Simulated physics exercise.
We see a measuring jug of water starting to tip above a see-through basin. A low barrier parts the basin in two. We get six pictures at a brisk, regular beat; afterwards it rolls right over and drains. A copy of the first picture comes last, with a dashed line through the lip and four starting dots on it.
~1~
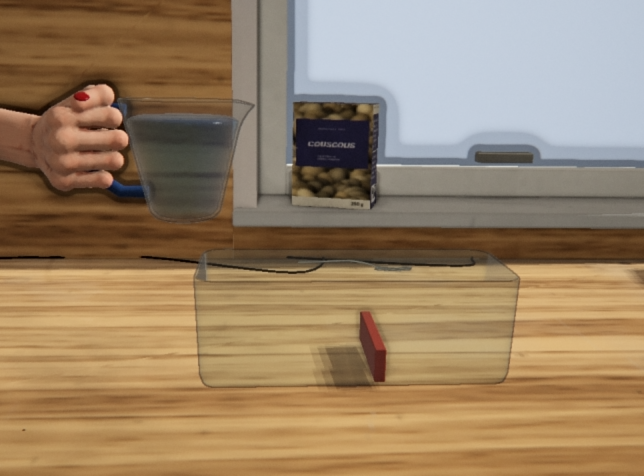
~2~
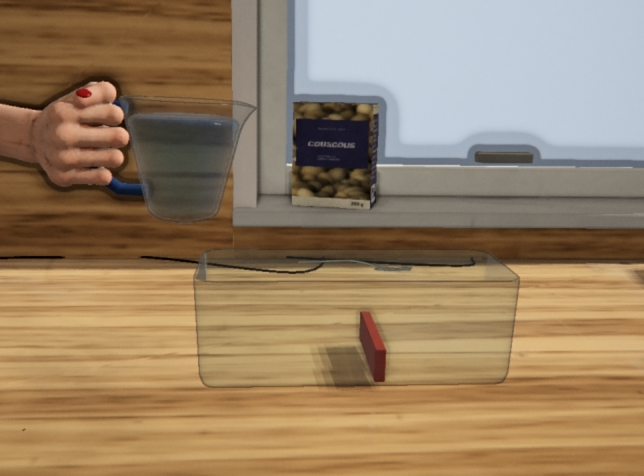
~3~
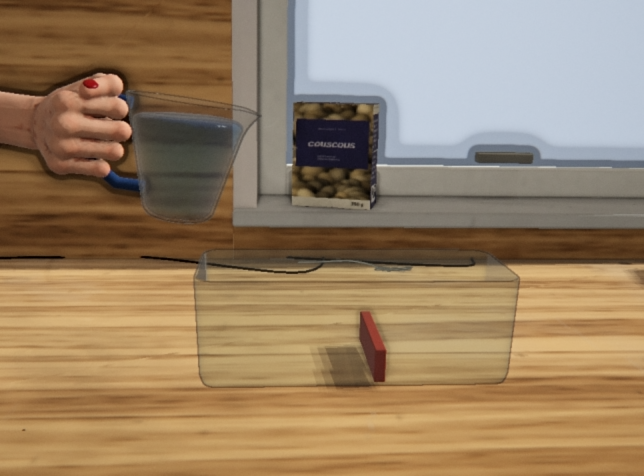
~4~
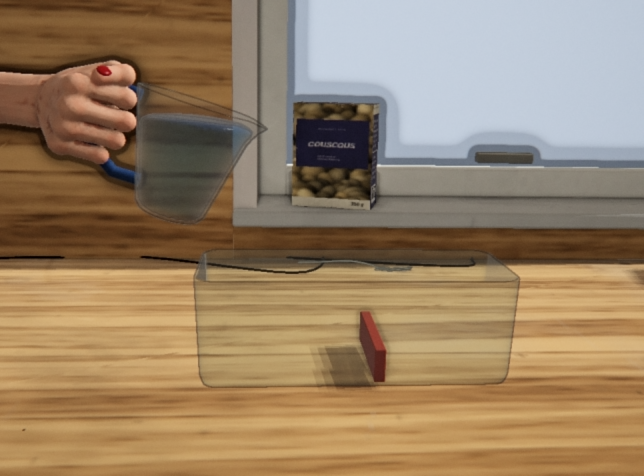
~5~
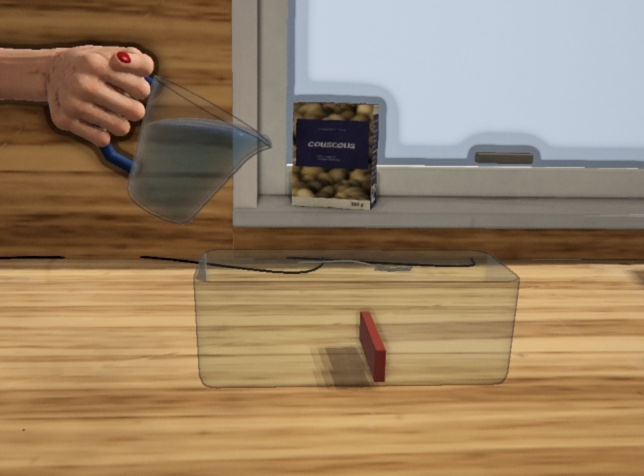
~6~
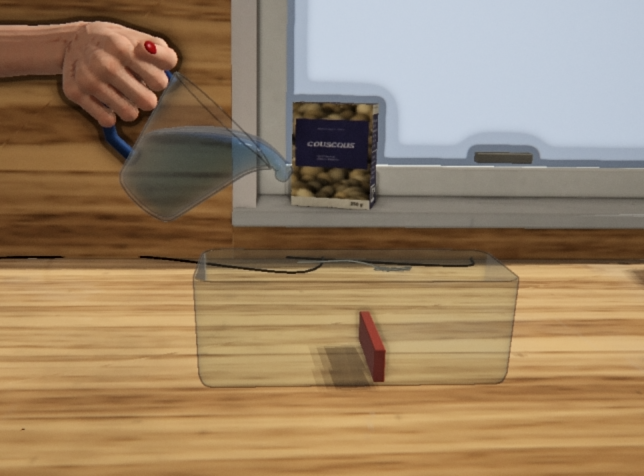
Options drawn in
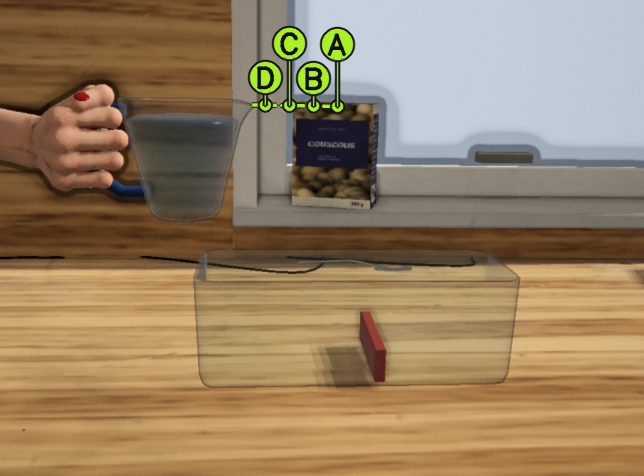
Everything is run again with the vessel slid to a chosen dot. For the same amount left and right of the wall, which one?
I would pick spot A.
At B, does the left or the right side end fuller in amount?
More ends on the left.
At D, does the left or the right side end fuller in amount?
More ends on the left.
On the marked copy, A at (337, 106); B at (313, 106); C at (289, 105); D at (265, 105).
For spot A, about 51 % ends left of the wall and 47 % right of it.
For spot B, about 65 % ends left of the wall and 33 % right of it.
For spot C, about 83 % ends left of the wall and 15 % right of it.
For spot D, about 85 % ends left of the wall and 13 % right of it.
